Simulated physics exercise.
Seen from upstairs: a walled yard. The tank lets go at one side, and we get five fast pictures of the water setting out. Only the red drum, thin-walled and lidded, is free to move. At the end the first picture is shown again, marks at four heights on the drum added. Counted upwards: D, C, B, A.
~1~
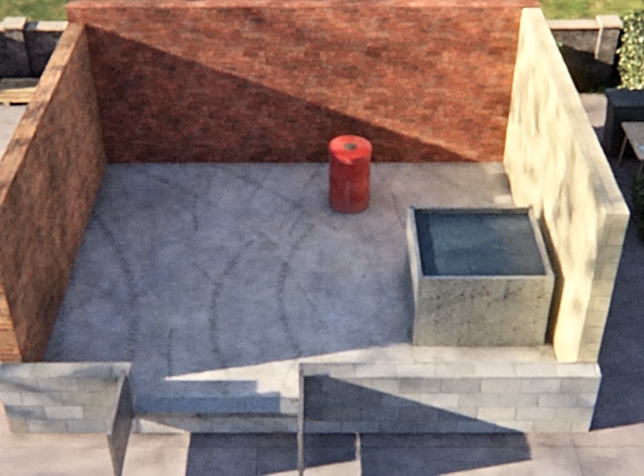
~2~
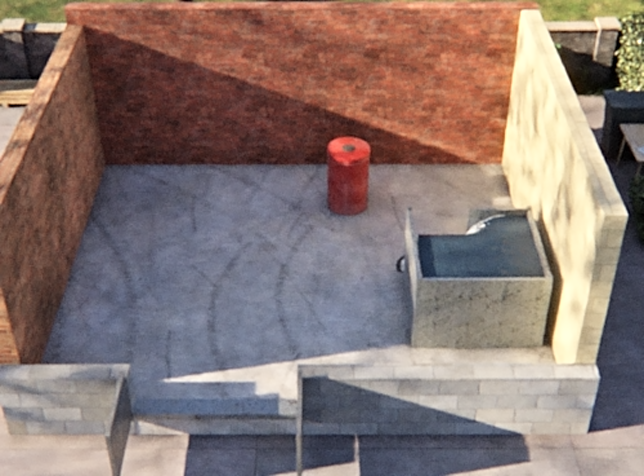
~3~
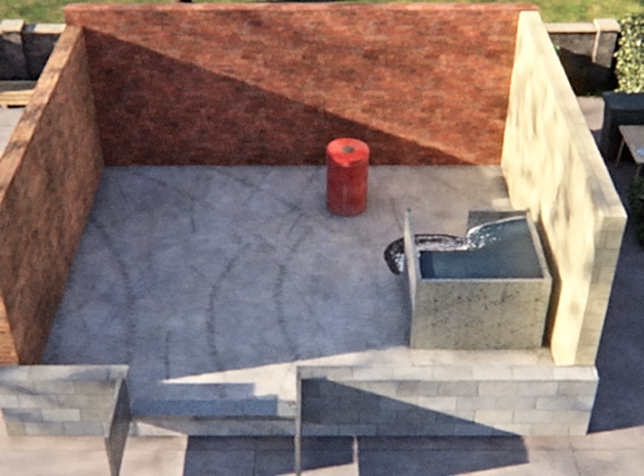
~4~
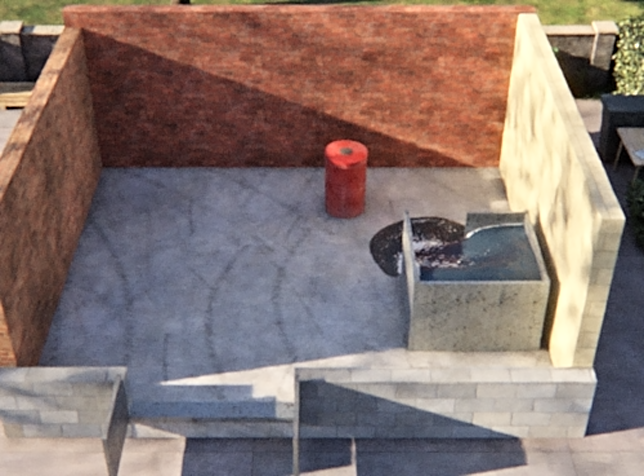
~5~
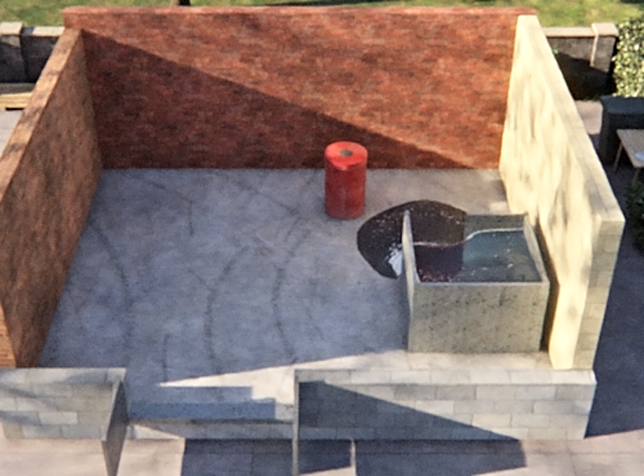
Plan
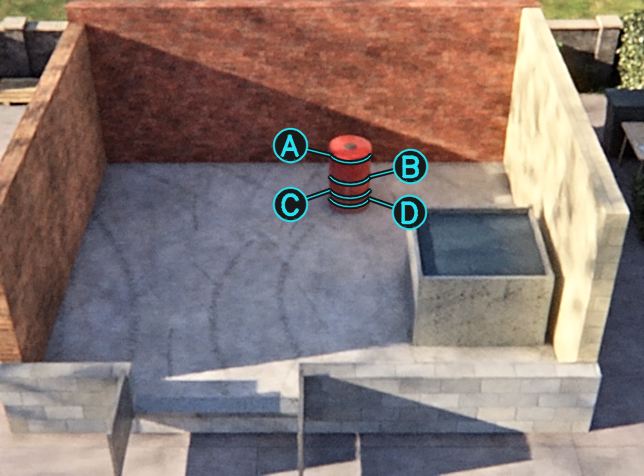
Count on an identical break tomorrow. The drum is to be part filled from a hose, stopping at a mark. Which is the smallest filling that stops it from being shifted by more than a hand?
The limit is B.
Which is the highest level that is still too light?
That is level C.
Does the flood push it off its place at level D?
Yes, it does.
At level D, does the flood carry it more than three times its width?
Yes.
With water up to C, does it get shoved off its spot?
Yes.
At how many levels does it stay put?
Two of them.
In cyan, A at (350, 162); B at (350, 184); C at (350, 198); D at (350, 206); from the bottom up D, C, B, A.
If A is chosen, it does not move.
If B is chosen, it does not move.
If C is chosen, it is pushed about half its own width away.
If D is chosen, it is pushed about 5 times its own width away.
